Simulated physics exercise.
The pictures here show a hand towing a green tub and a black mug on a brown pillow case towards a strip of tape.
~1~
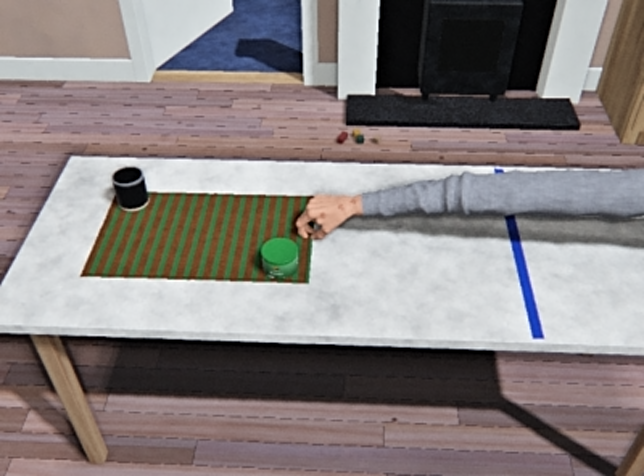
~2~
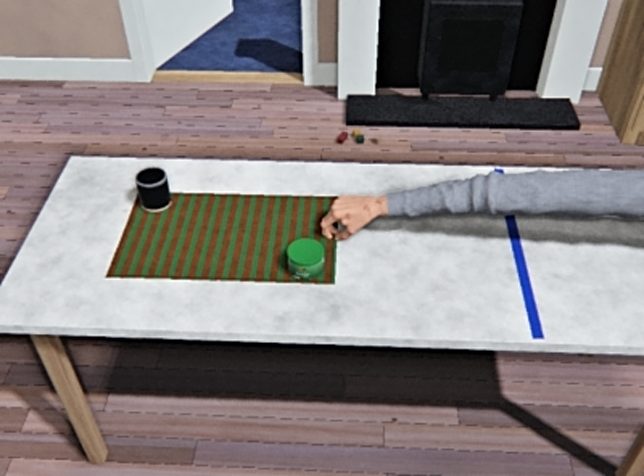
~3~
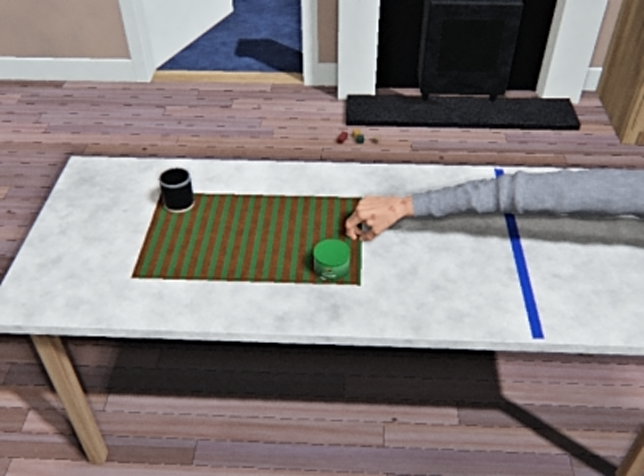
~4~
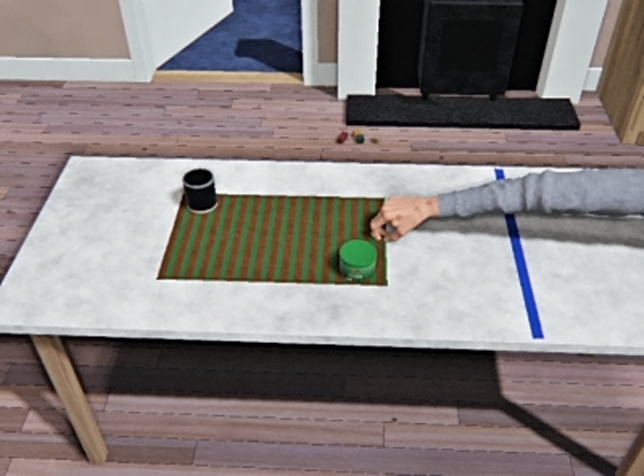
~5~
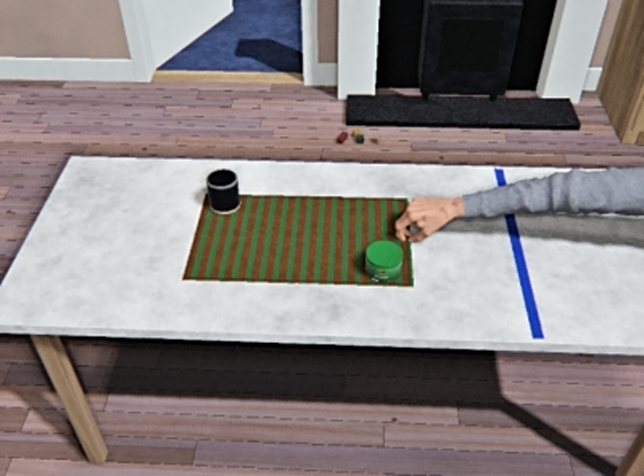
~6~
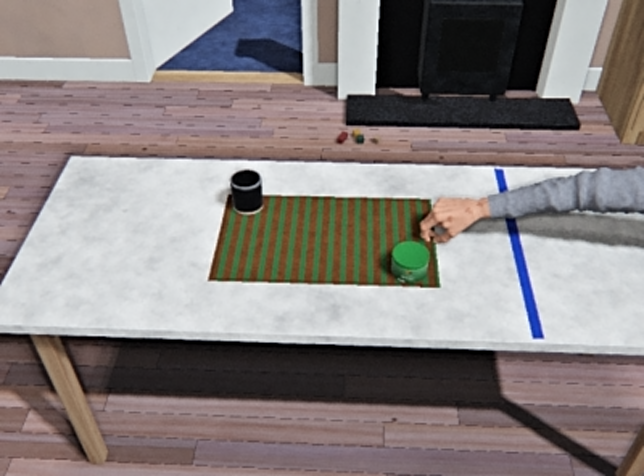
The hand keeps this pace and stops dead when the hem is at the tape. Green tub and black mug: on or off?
Green tub - off; black mug - on.
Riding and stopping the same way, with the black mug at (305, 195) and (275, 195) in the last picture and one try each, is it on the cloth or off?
First spot: It rides out the stop; second spot: It rides out the stop.
Then, 0.12 s past the final frame, hem short of the tape; green tub on the cloth near (473, 264); black mug on the cloth near (303, 194).
Then, 0.23 s past the final frame, hem at the tape; green tub ahead of the hem near (528, 266); black mug on the cloth near (353, 195).
When it is over, hem at the tape; green tub ahead of the hem near (584, 269); black mug on the cloth near (425, 197). The green tub shoots off the front and the black mug remains aboard.
